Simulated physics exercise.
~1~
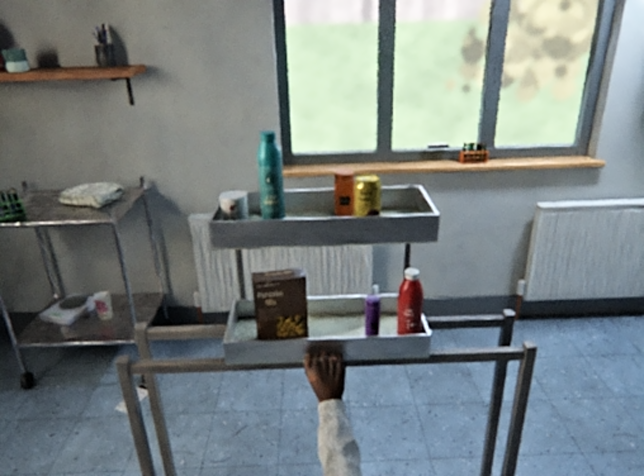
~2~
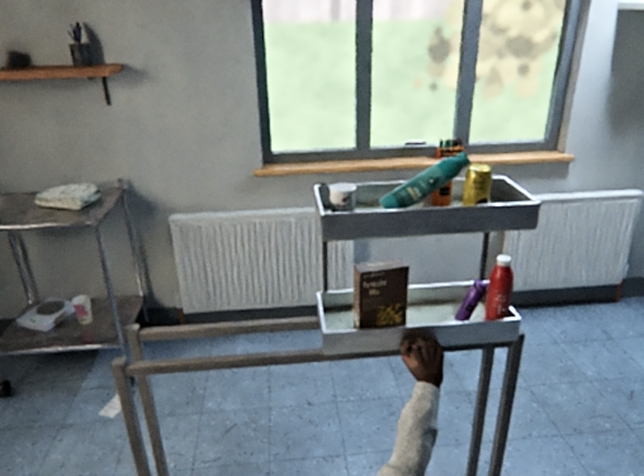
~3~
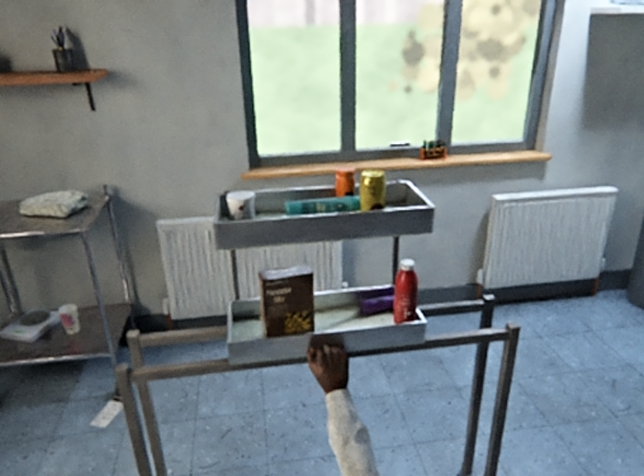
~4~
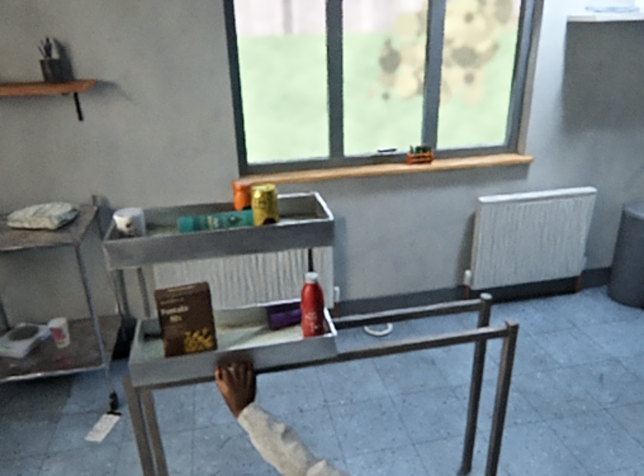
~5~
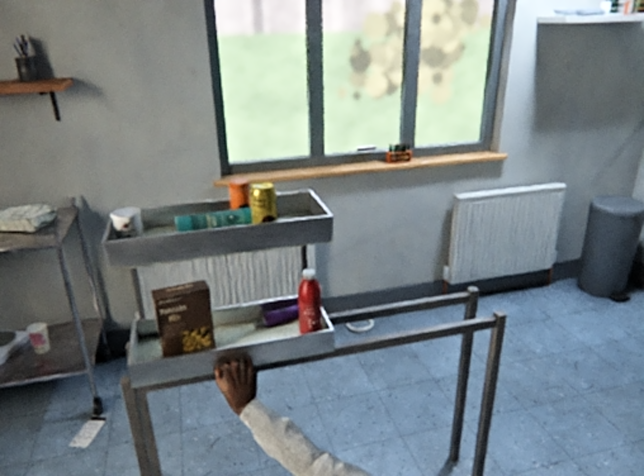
Two-tier sliding shelf moved right then left by a hand, turquoise bottle and purple container toppling and staying down, others upright.
